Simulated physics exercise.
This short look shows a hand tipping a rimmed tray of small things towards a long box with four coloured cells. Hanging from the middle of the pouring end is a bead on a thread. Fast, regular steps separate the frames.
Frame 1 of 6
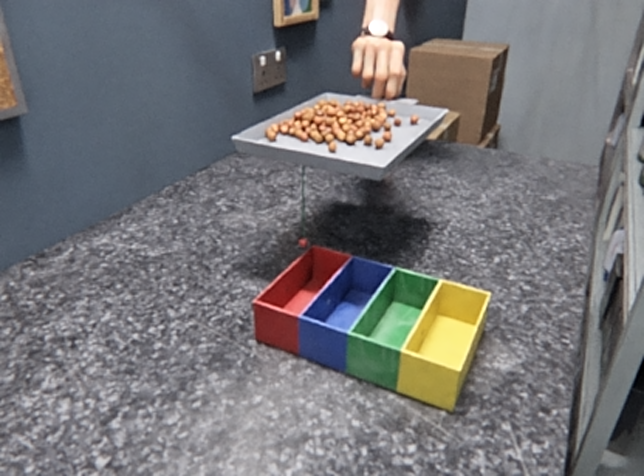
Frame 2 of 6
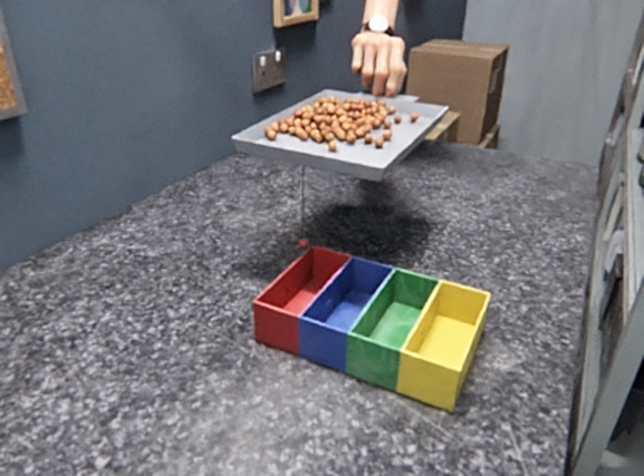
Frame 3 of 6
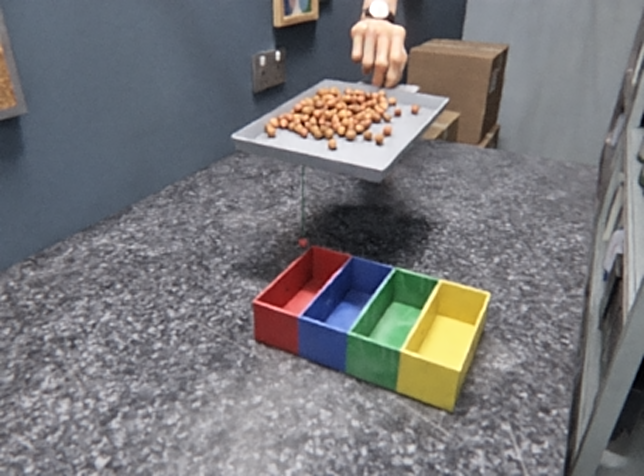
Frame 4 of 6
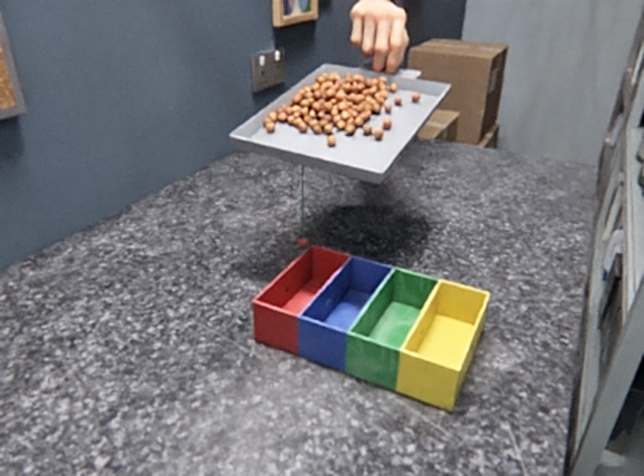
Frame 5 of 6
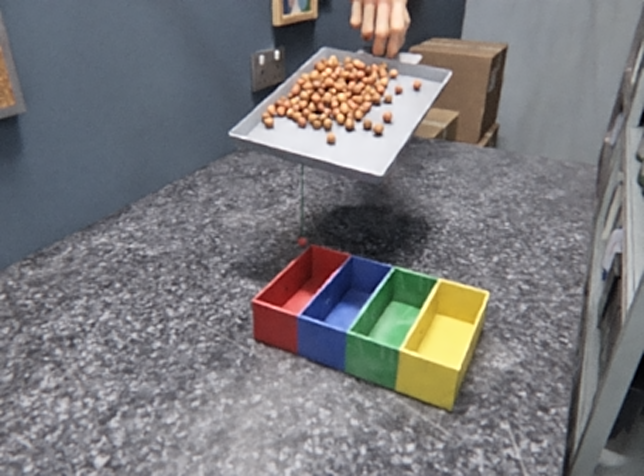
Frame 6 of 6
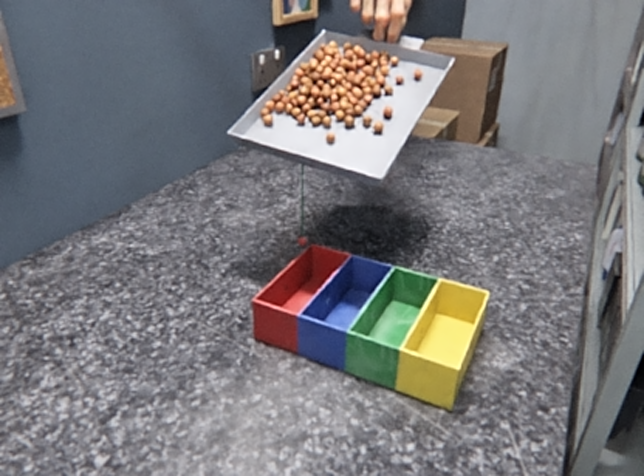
Tray of hazelnuts being tilted steadily by a hand at its far edge, above a red, blue, green and yellow box.
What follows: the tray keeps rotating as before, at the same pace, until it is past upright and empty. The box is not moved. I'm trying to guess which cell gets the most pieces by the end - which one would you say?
I would say the blue one.
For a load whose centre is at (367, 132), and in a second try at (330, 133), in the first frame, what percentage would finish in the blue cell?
First about 50, then 40 per cent.
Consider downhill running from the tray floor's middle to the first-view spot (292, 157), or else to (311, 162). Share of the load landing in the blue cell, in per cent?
Roughly 0 percent, then 20 percent.
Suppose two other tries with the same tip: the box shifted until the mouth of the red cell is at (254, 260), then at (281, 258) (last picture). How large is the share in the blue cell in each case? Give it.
You'd get near 20 per cent and afterwards near 30 per cent.
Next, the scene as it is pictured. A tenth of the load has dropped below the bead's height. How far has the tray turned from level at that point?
Around 70°, give or take.
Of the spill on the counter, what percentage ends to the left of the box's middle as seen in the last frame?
I make it about 90 percent or so.
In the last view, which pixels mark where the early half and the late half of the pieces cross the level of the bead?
The opening part goes through (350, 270); what follows goes through (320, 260).
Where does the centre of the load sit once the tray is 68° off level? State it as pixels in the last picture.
Roughly (335, 158).
Soon, tray tipped steeply; most on the tray; a stray few in the blue cell; a stray few in the yellow cell; a stray few in the green cell; a stray few in the red cell; about a quarter falling or outside the box.
A while on, tray tipped past a quarter turn; about a third on the tray; about a quarter in the blue cell; a small part in the green cell; a small part in the red cell; a stray few in the yellow cell; about a third falling or outside the box.
Towards the end, tray tipped past a quarter turn; about a third in the blue cell; about a quarter in the red cell; a small part in the green cell; a stray few in the yellow cell; about a quarter falling or outside the box.
Finally, tray tipped past a quarter turn; about a third in the blue cell; about a quarter in the red cell; a small part in the green cell; a stray few in the yellow cell; about a quarter outside the box.
